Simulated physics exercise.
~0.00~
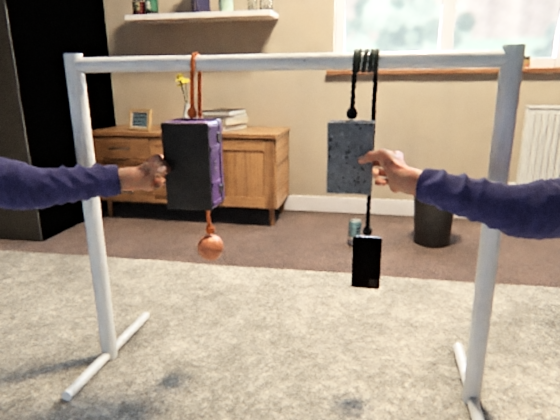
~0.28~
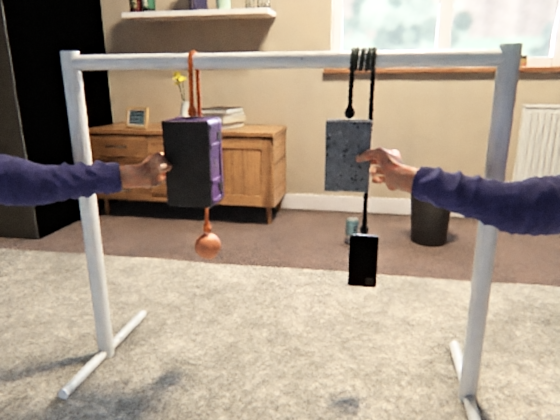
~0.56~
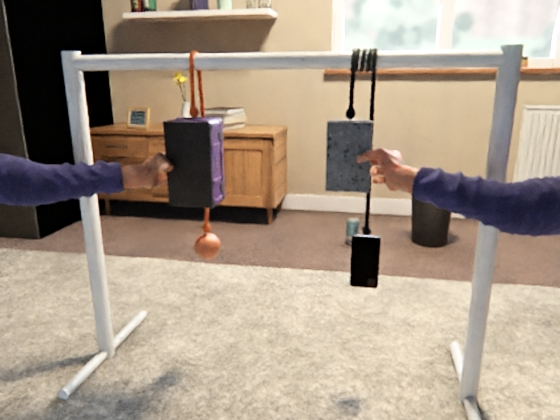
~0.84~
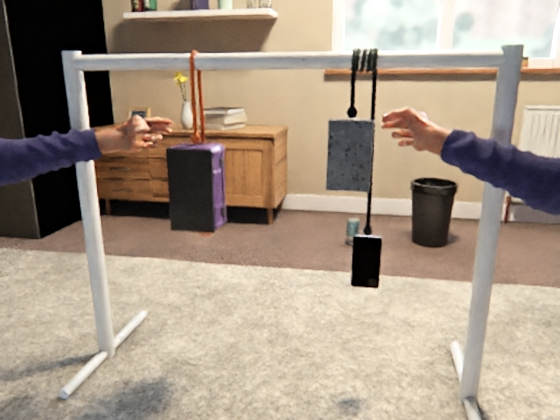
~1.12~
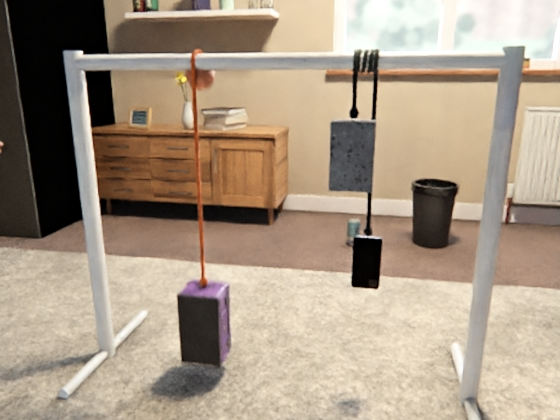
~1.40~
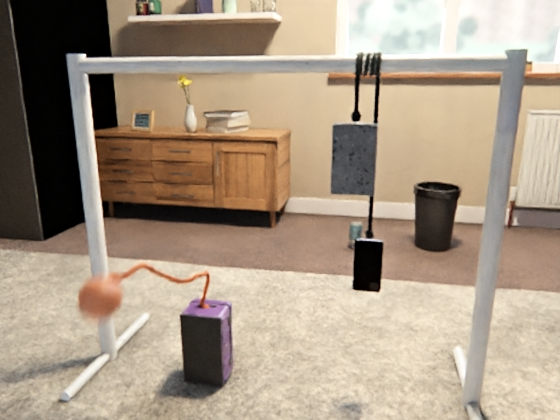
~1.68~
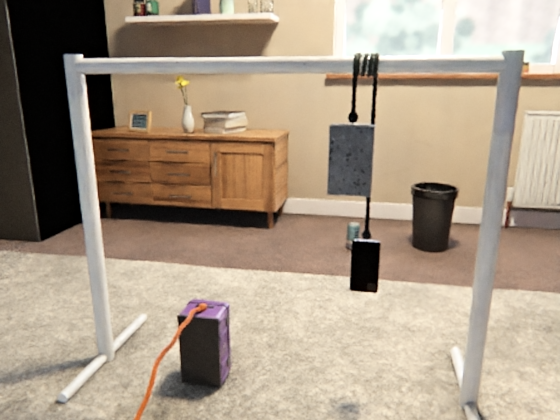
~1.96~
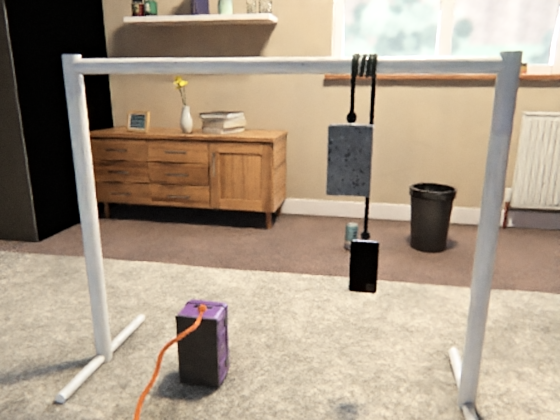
The clip shows two hands steadying a purple and black case and a grey slab hung by cords over a white rail. The hands let go, and the case drops to the carpet, its orange cord slipping off the rail, while the slab stays hanging.
